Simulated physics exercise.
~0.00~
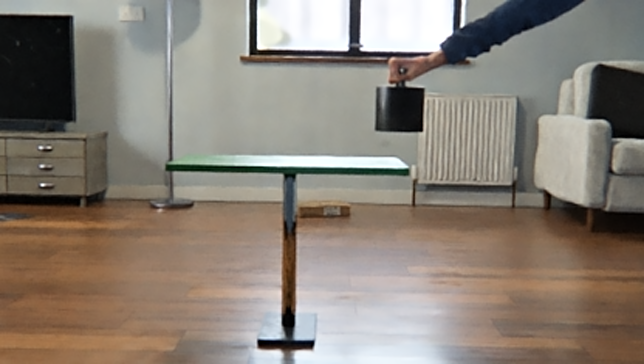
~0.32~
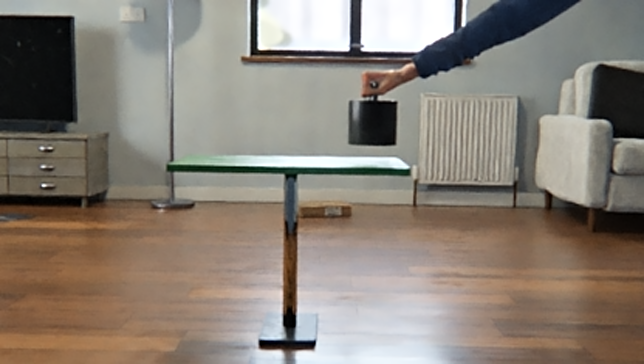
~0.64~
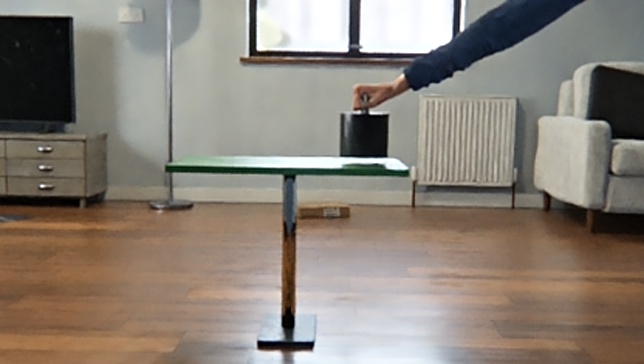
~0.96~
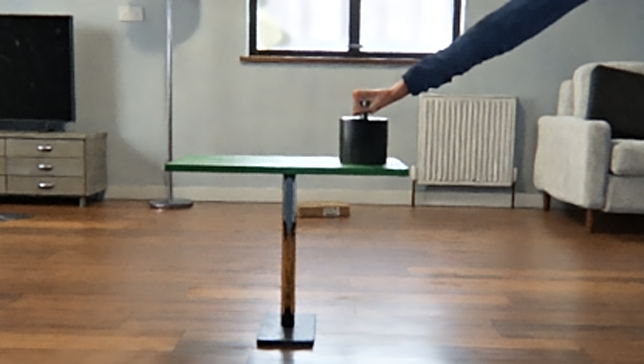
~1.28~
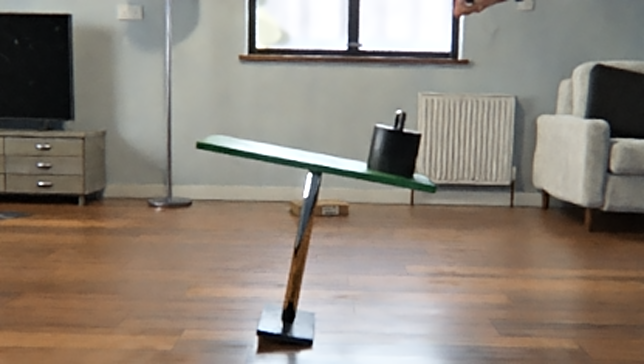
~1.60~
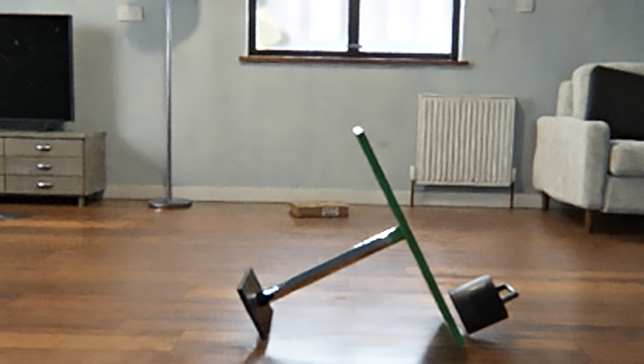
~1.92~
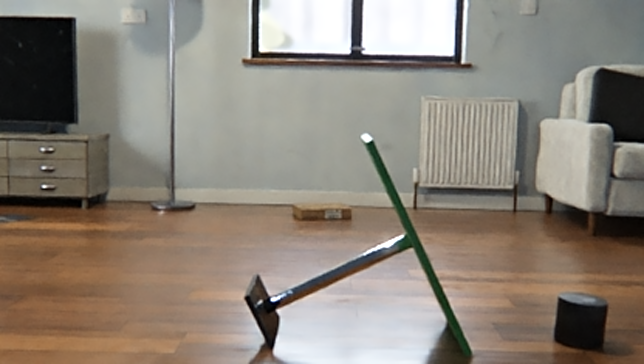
In a living room, a hand sets a black cylinder on a green table, which topples right.
